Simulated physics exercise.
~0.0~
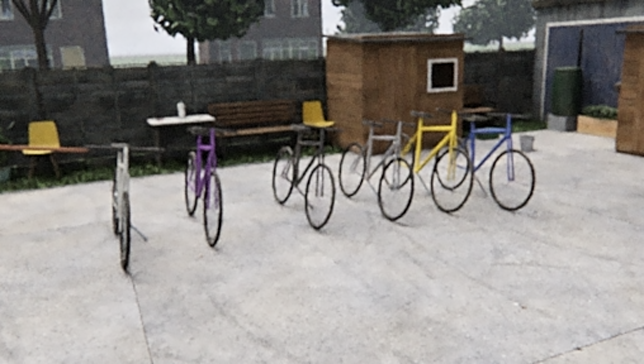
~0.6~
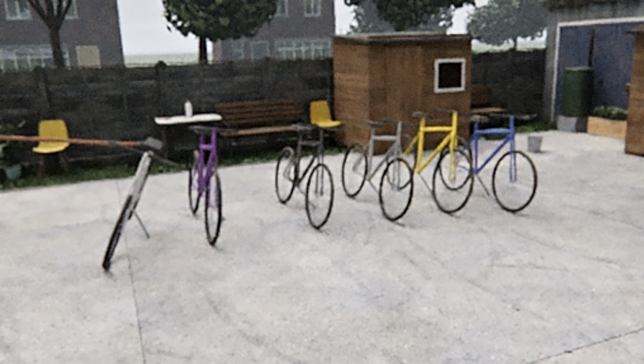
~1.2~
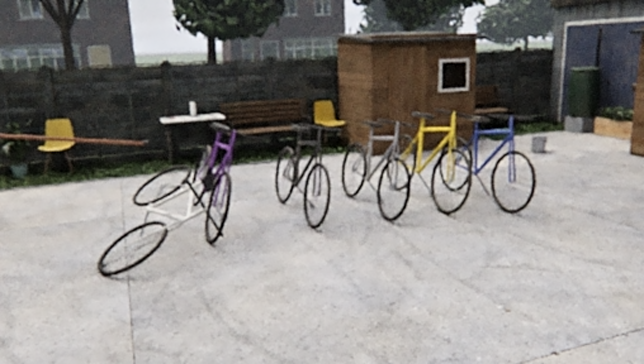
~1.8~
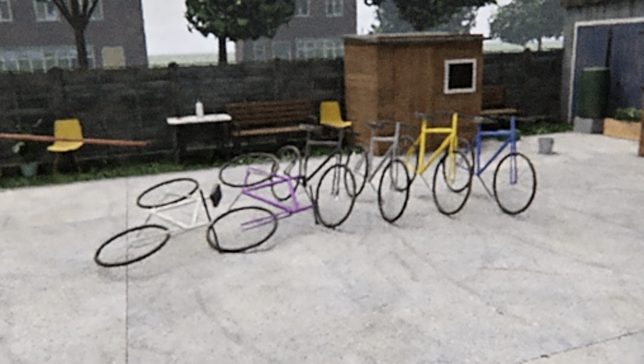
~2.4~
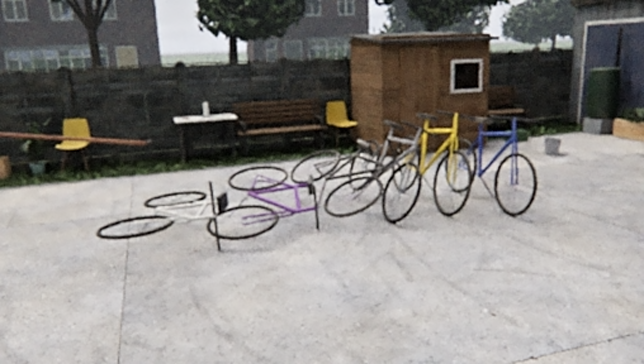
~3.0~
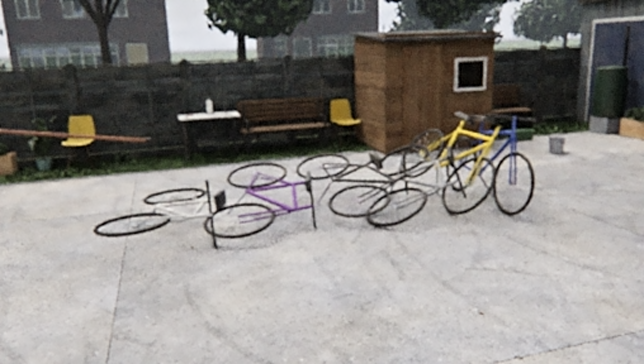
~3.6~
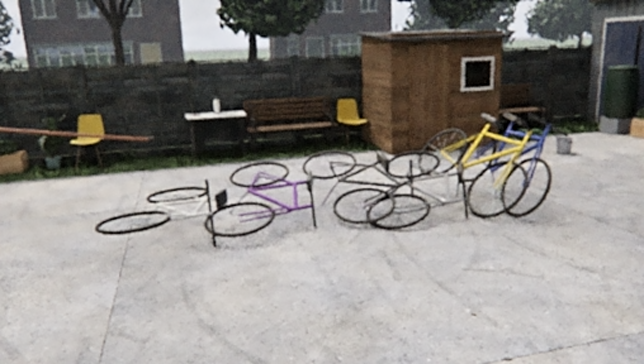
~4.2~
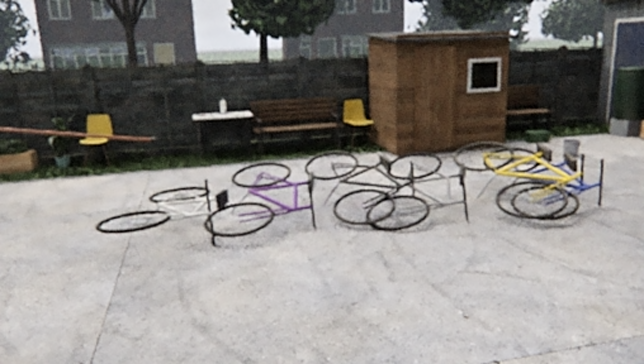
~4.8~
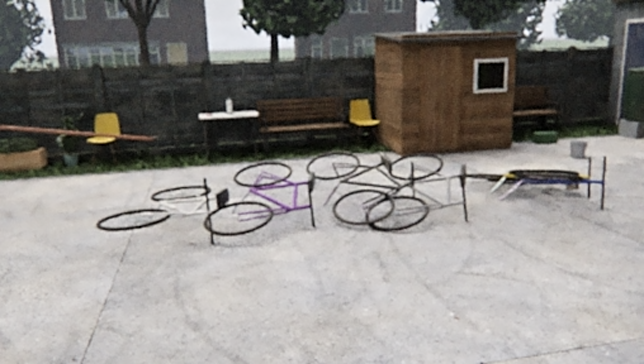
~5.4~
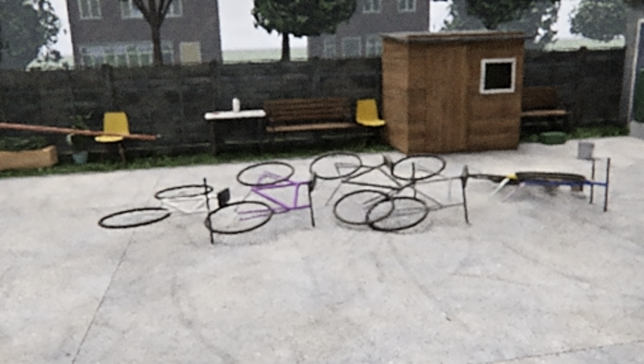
A long brown pole at the left reaches the nearest bicycle, a white one in a row of six standing on a paved yard before a dark wall and a wooden shed. The white bicycle tips to the right and drops against the purple one, which goes down in turn. The dark bicycle beside it topples next, then the grey one, while the pole stays behind. The yellow bicycle leans into the blue one, and both sink to the ground together. At the end all six lie flat across the concrete, with none left standing.
